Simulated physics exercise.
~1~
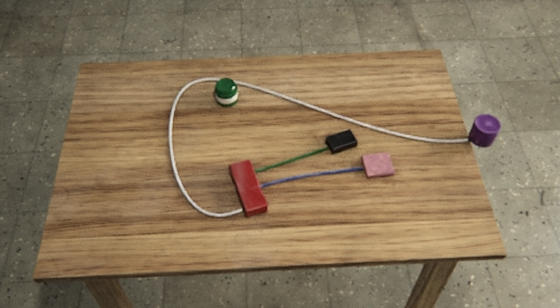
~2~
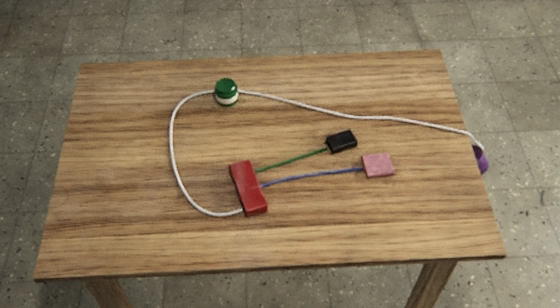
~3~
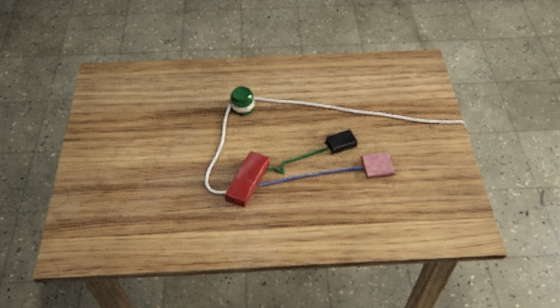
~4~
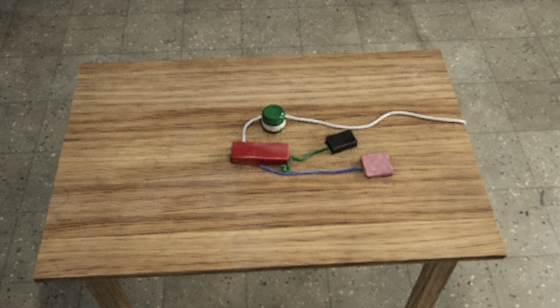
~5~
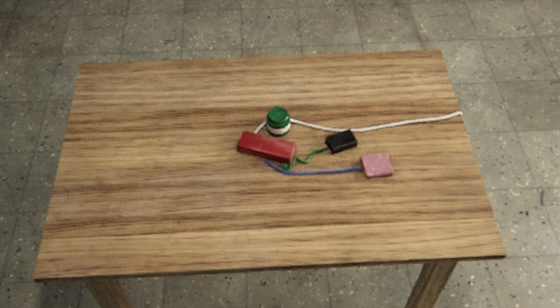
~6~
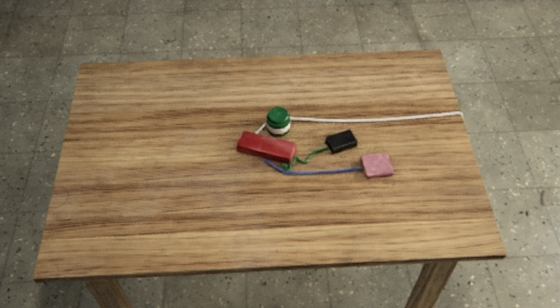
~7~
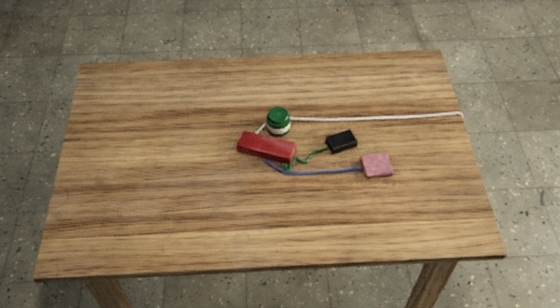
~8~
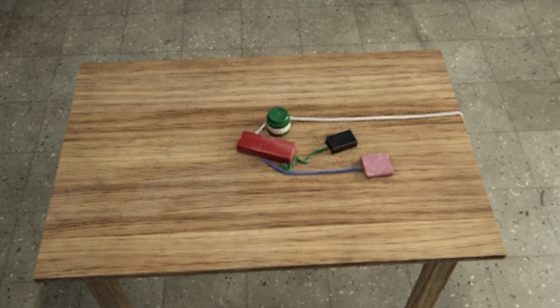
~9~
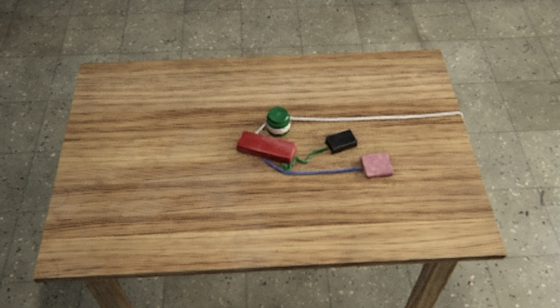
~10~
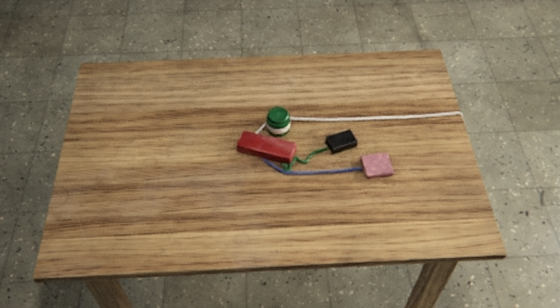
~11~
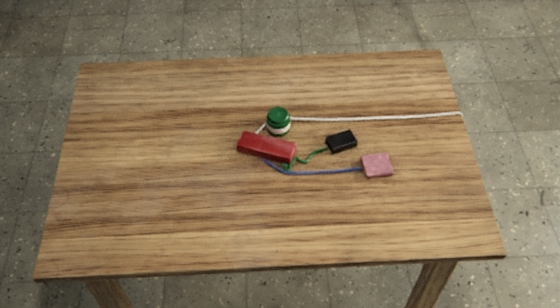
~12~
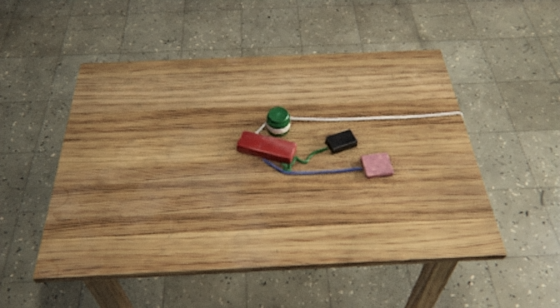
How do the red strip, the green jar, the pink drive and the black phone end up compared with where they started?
The red strip and the green jar are both shifted to the right of where they started, with the strip turned as well. The pink drive keeps its place and the black phone hardly stirs.
